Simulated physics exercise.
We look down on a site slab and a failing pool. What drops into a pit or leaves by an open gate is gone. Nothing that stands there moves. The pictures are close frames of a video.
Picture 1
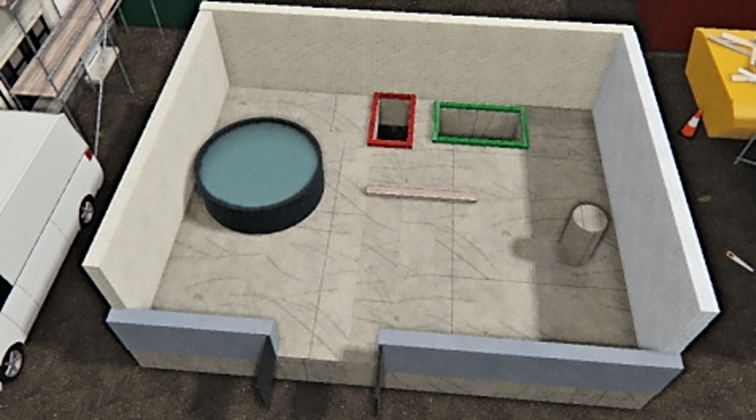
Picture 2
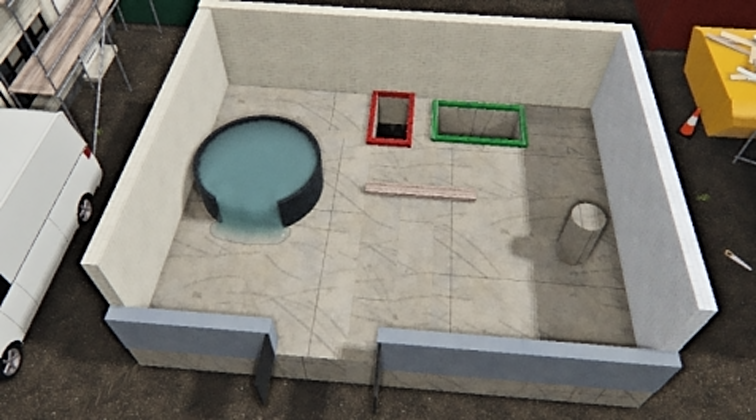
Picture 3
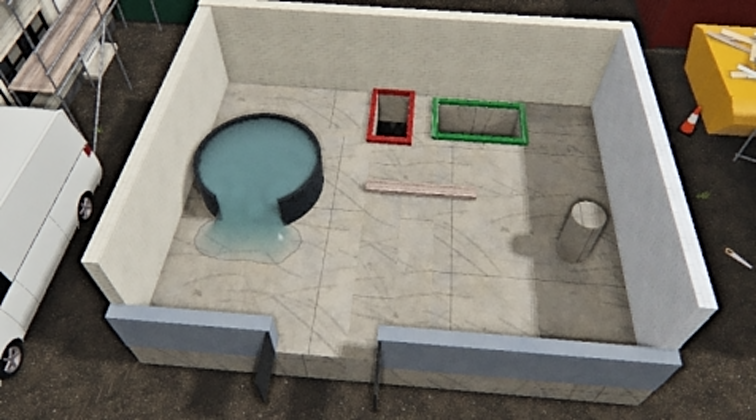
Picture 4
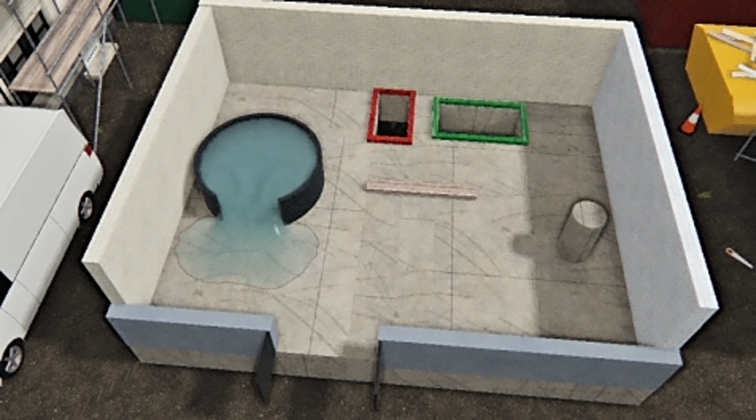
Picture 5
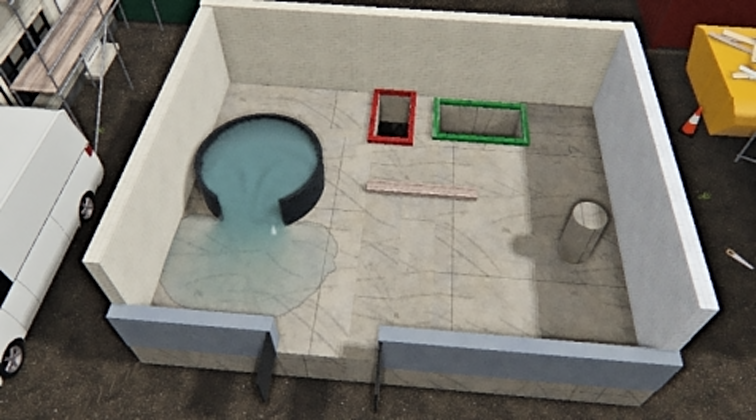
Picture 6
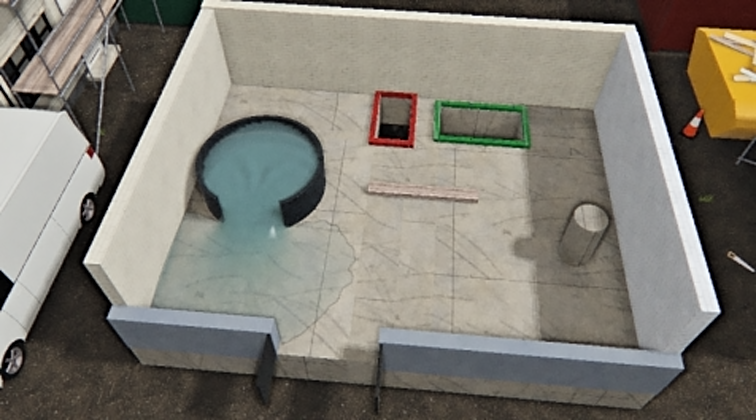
Water poured out through a gap in the front of the round dark pool and spread across the pale slab in a widening puddle, reaching toward the low front wall and out to the right.
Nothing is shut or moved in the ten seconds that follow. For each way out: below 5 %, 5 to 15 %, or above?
One by one: The gate takes more than 15 %; the red pit takes less than 5 %; the green pit takes less than 5 %.
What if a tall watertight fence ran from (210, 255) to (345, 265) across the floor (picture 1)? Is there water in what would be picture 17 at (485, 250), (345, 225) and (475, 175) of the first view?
In that order: Under water, under water, dry.
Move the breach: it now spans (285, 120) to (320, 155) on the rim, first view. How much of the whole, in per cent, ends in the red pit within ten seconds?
Roughly, in per cent: Red 30.
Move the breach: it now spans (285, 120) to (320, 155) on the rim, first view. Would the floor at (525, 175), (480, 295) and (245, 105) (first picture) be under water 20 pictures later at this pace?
One after the other: Awash, free of water, under water.
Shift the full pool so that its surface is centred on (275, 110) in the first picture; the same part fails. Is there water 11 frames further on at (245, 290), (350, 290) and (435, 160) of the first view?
As listed: Covered, wet, free of water.
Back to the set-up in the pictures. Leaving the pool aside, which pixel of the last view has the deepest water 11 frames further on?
Roughly at (210, 333).
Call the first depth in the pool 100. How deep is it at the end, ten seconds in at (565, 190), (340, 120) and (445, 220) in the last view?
In turn 6, 2 and 2 in a hundred.
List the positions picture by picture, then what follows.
The pool at (259, 164) is whole and still, in the first picture.
Water pours out at (249, 221) and has run to (216, 224), in the second picture.
Water pours out at (249, 221) and has run to (200, 240), in the third picture.
Water pours out at (250, 222) and has run to (191, 271), in the fourth picture.
The front is at (281, 310), out from the gap at (251, 223), in the fifth picture.
The front is at a hidden place, out from the gap at (252, 224), in the sixth picture.
A moment on, water covers 20 % of the floor; the gate 1 %, the red pit 0 %, the green pit 0 %.
Next, water covers 20 % of the floor; the gate 5 %, the red pit 0 %, the green pit 0 %.
Then, water covers 30 % of the floor; the gate 11 %, the red pit 0 %, the green pit 0 %.
Later, water covers 60 % of the floor; the gate 19 %, the red pit 0 %, the green pit 0 %.
In the end, water covers 75 % of the floor; the gate 25 %, the red pit 0 %, the green pit 0 %.
